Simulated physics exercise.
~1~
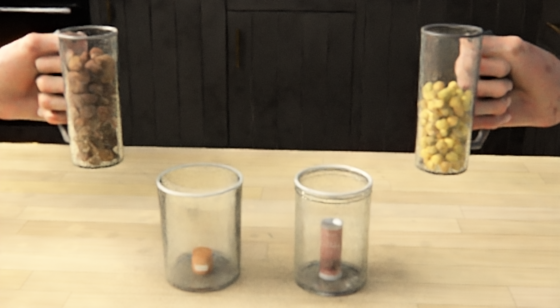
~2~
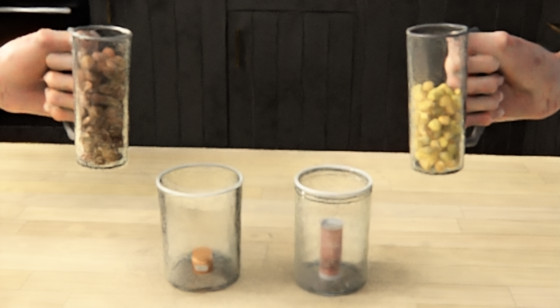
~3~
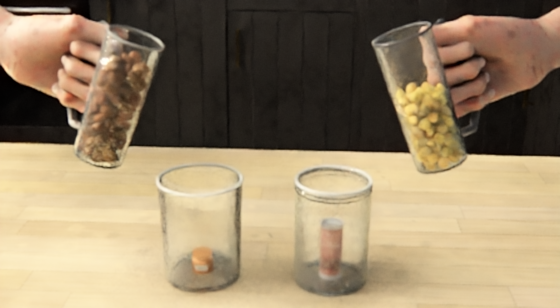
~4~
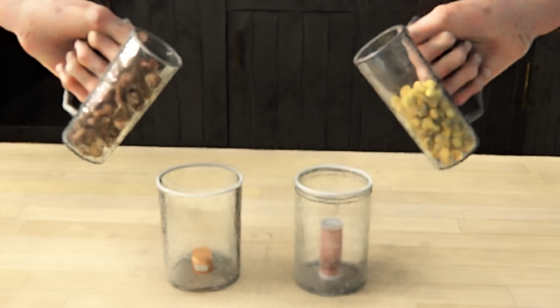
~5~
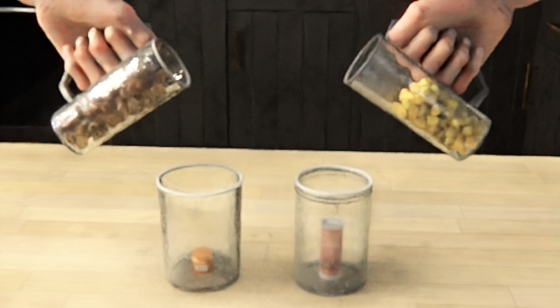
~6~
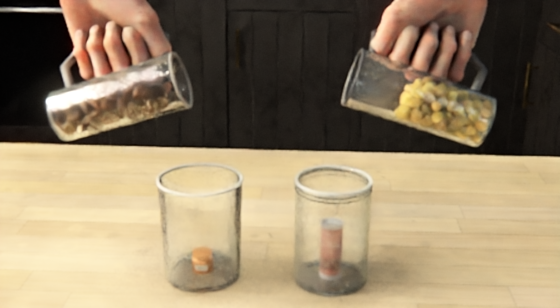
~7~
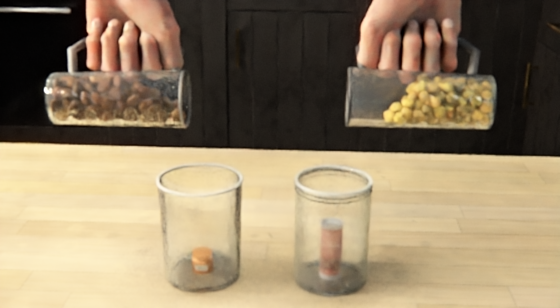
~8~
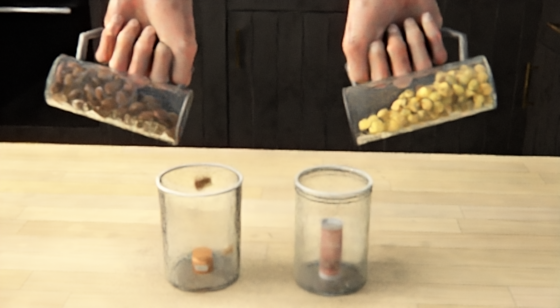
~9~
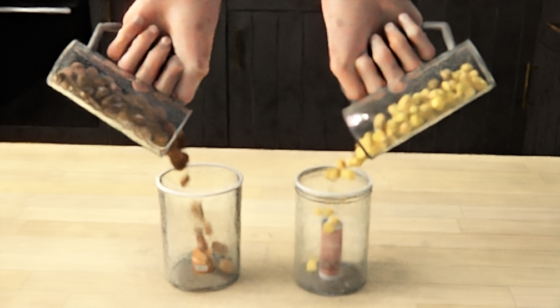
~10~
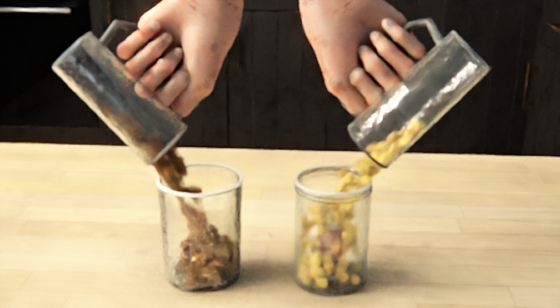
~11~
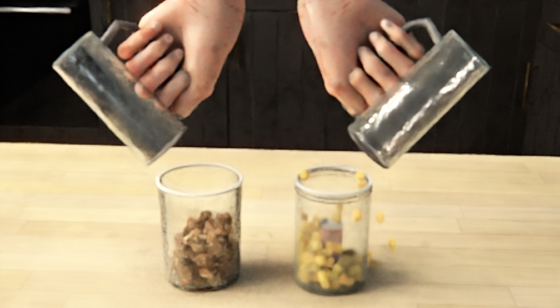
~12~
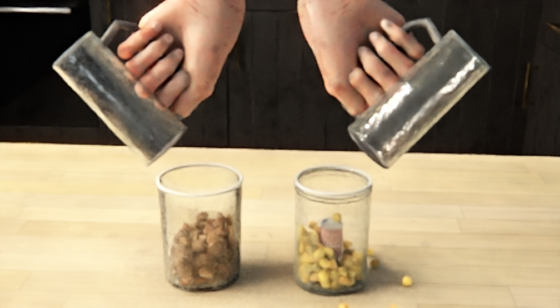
On a pale wooden table before dark panelling, seen from the front by a still camera, stand two clear glasses, the left holding a small orange object and the right a taller reddish cylinder. Above them, two hands hold clear mugs, brown pieces on the left and yellow ones on the right. The hands bring the mugs inward and tip them until the pieces tumble into the glasses. A few yellow pieces scatter on the table. Finally both mugs hang empty, each glass about half full, the orange object buried and the cylinder's top still showing.
